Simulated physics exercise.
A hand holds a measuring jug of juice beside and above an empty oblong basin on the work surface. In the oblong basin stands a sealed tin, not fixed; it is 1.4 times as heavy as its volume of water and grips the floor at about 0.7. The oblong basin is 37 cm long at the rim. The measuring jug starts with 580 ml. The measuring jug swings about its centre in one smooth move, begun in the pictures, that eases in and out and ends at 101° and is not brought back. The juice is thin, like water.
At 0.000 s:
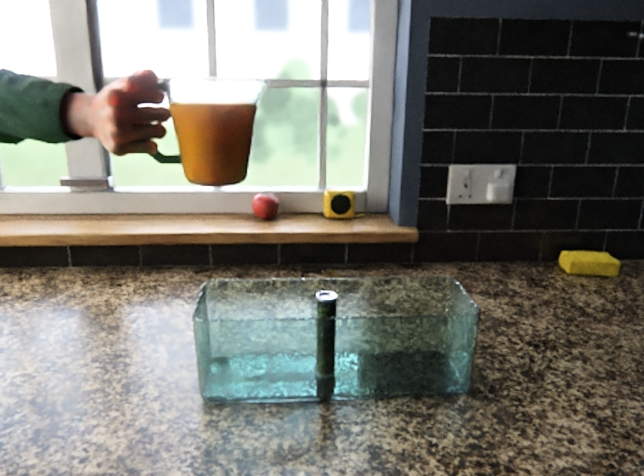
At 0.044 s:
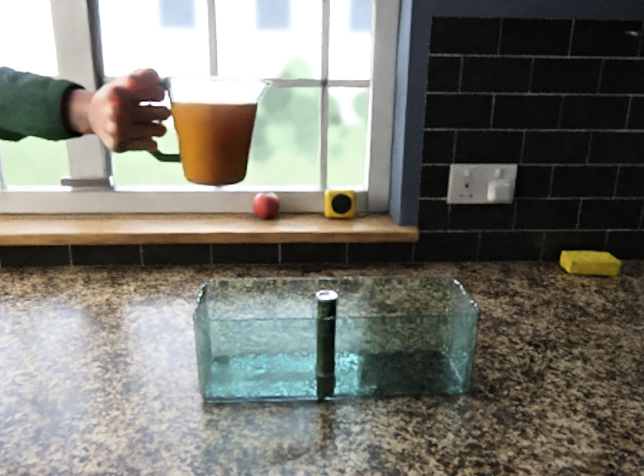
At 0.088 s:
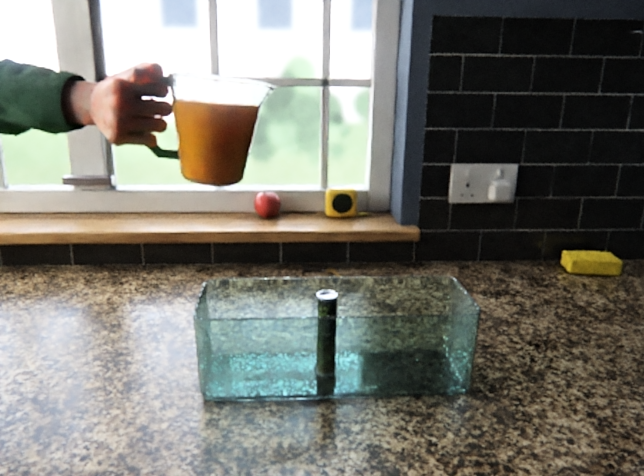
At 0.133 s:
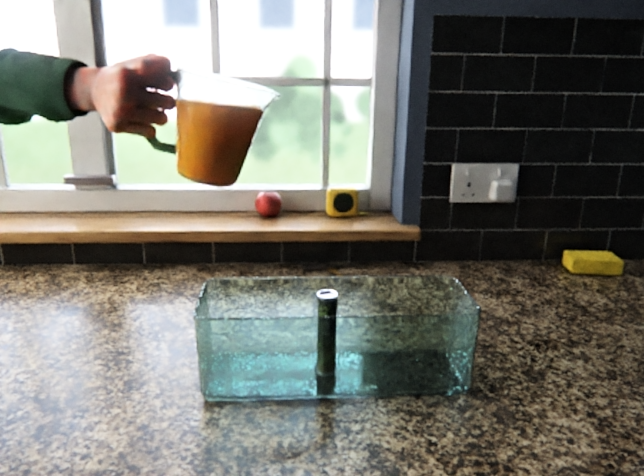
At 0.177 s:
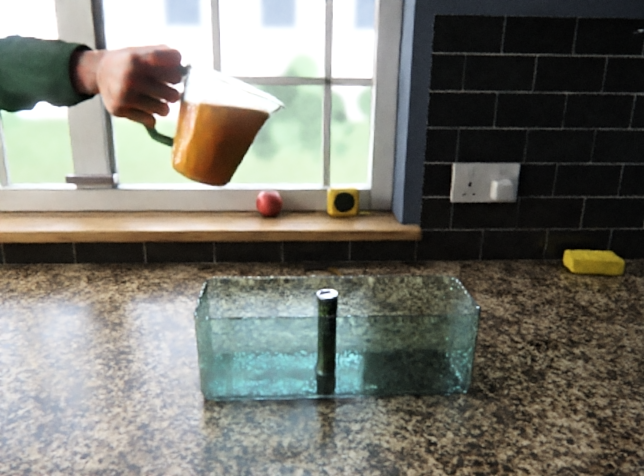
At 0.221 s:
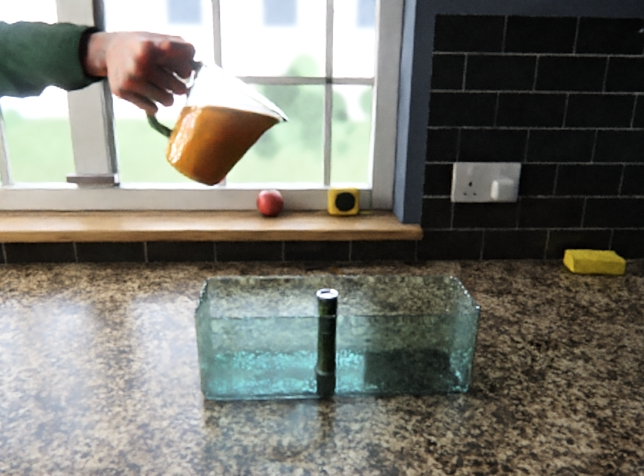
A hand held a measuring jug of orange-brown juice above an empty glass basin on the work surface, keeping it nearly upright at first, then smoothly tilting it farther and farther to the right.
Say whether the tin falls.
The tin keeps standing.
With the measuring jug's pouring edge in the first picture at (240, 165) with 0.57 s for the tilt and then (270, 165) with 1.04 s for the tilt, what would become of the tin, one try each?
First it stays up; then it falls.
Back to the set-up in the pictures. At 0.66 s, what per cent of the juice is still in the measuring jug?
Some 14 per cent.
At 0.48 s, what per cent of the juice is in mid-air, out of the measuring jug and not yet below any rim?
About 42 per cent.
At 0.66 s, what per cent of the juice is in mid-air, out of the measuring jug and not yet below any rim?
Some 30 per cent.
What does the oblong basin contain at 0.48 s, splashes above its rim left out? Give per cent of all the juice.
Some 4 per cent.
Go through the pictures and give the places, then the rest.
It leans 0°; its right rim is at (271, 81); the juice meets the walls at (172, 100) and (255, 102); the oblong basin's rim runs from (199, 300) to (467, 296); the tin's top is at (327, 299), in the first frame.
It leans 2°; its right rim is at (272, 82); the juice meets the walls at (173, 100) and (256, 102), in the second frame.
It leans 6°; its right rim is at (276, 87); the juice meets the walls at (176, 98) and (259, 104), in the third frame.
It leans 13°; its right rim is at (281, 95); the juice meets the walls at (181, 98) and (263, 105), in the fourth frame.
It leans 22°; its right rim is at (286, 106); the juice meets the walls at (183, 101) and (269, 108), in the fifth frame.
It leans 33°; its right rim is at (289, 120); the juice meets the walls at (183, 109) and (279, 114), in the sixth frame.
By 0.48 s the tilt is 94° and 55 per cent is still to pour; the tin stands where it began.
By 0.66 s the tilt is 101° and 13 per cent is still to pour; the tin stands where it began.
By 0.86 s the tilt is 101° and 1 per cent is still to pour; the tin stands where it began.
By 1.07 s the tilt is 101° and 0 per cent is still to pour; the tin stands where it began.
At rest the tin stands where it began.
